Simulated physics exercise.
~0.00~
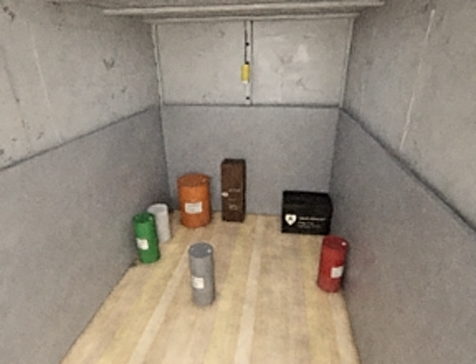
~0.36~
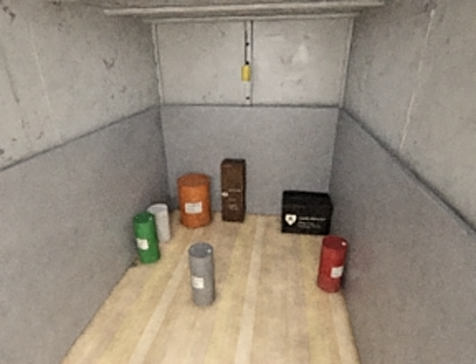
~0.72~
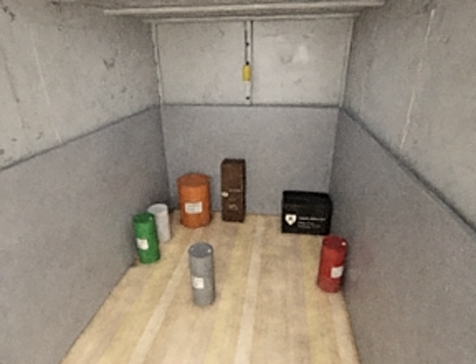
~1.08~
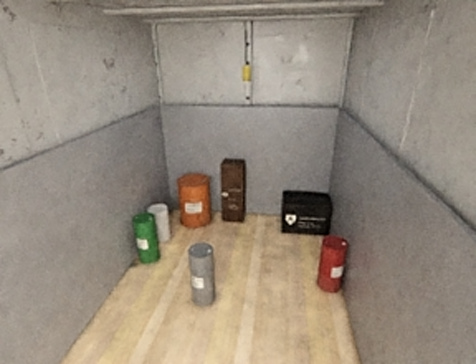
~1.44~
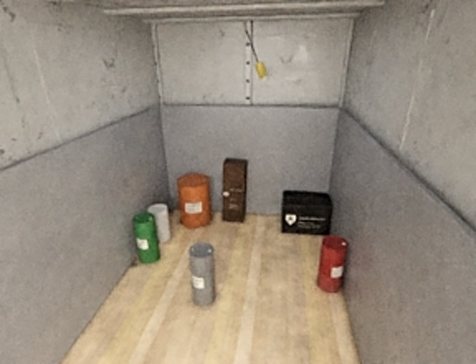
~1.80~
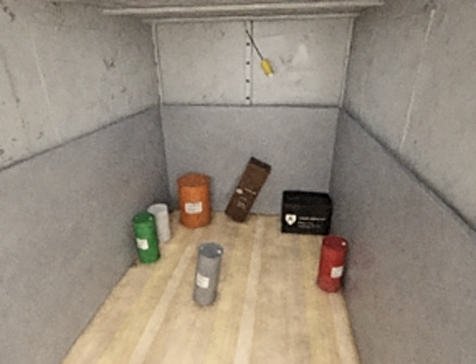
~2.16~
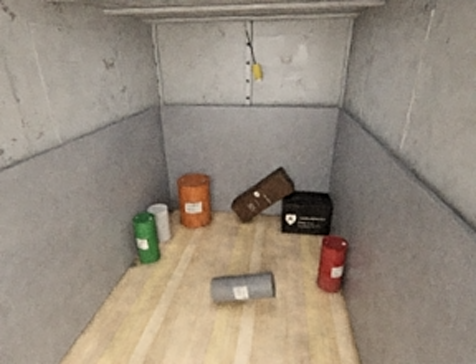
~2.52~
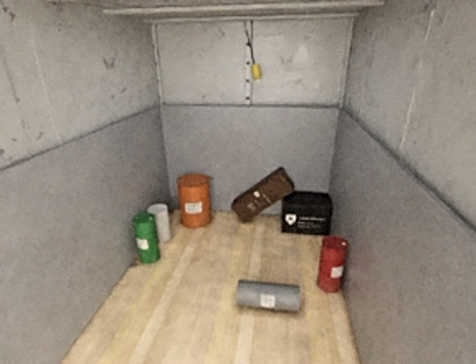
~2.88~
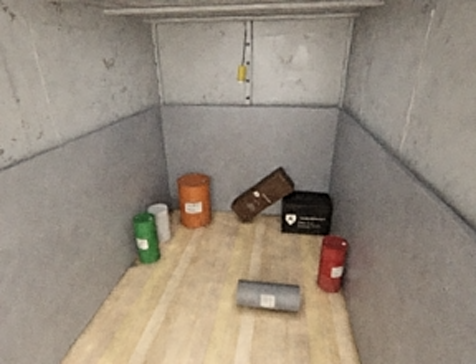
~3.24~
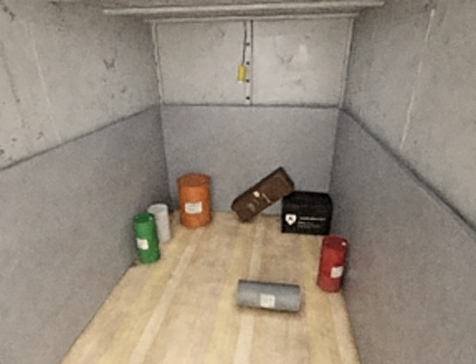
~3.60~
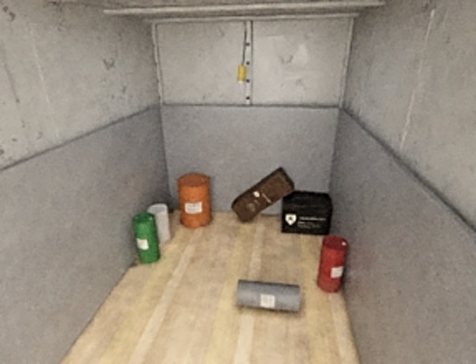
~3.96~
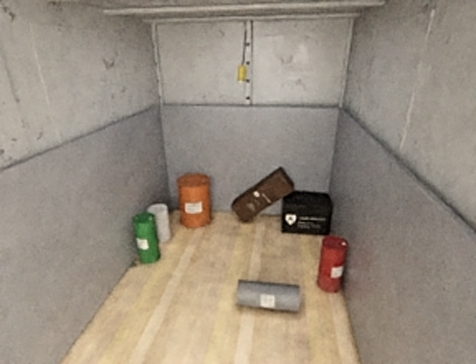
The brown box tips right against the black box, and the grey canister topples and rolls right.
